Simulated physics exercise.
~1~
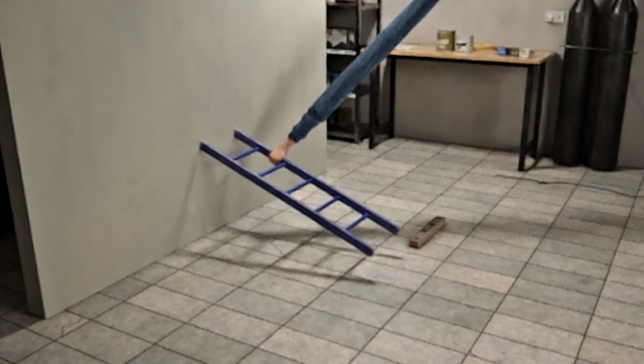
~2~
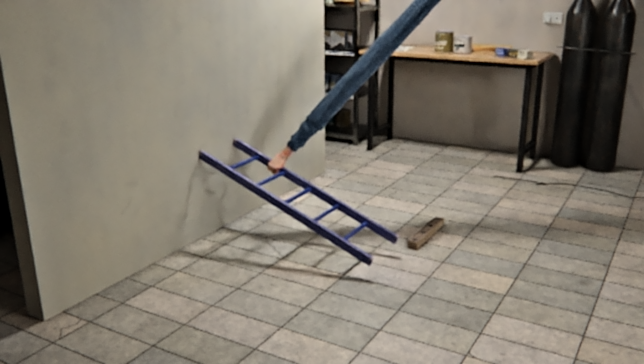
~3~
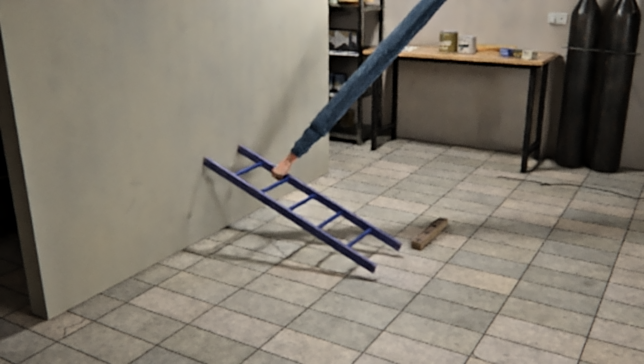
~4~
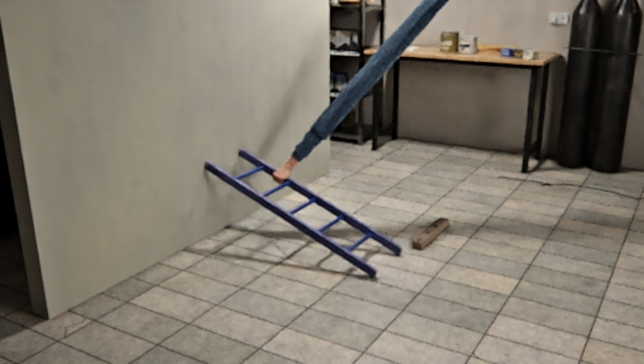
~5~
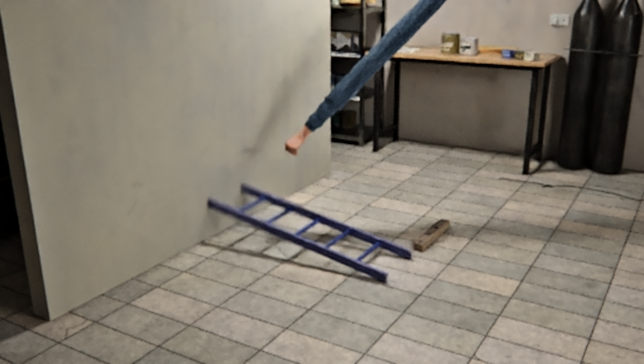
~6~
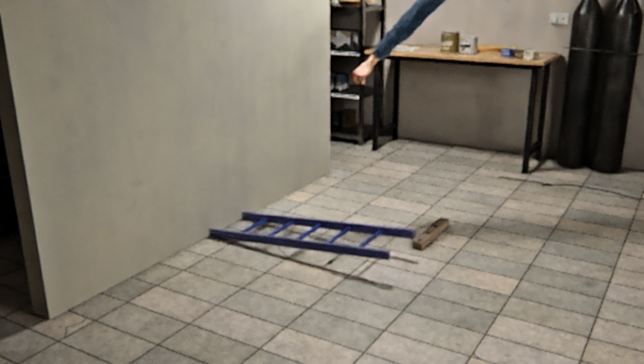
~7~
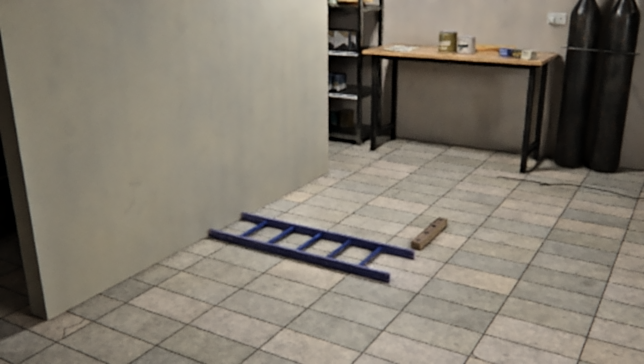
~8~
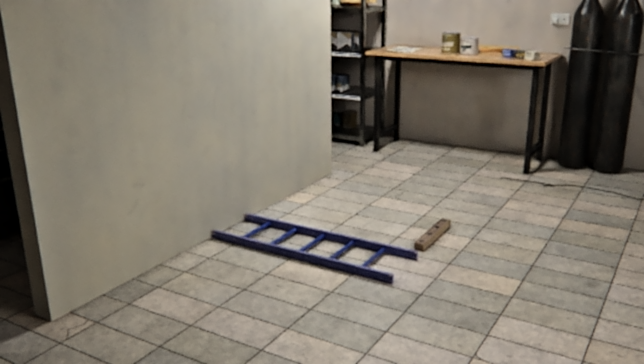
Blue ladder slanting against a grey wall slipping down as a hand lets go and withdraws, ending flat on the tiled floor.
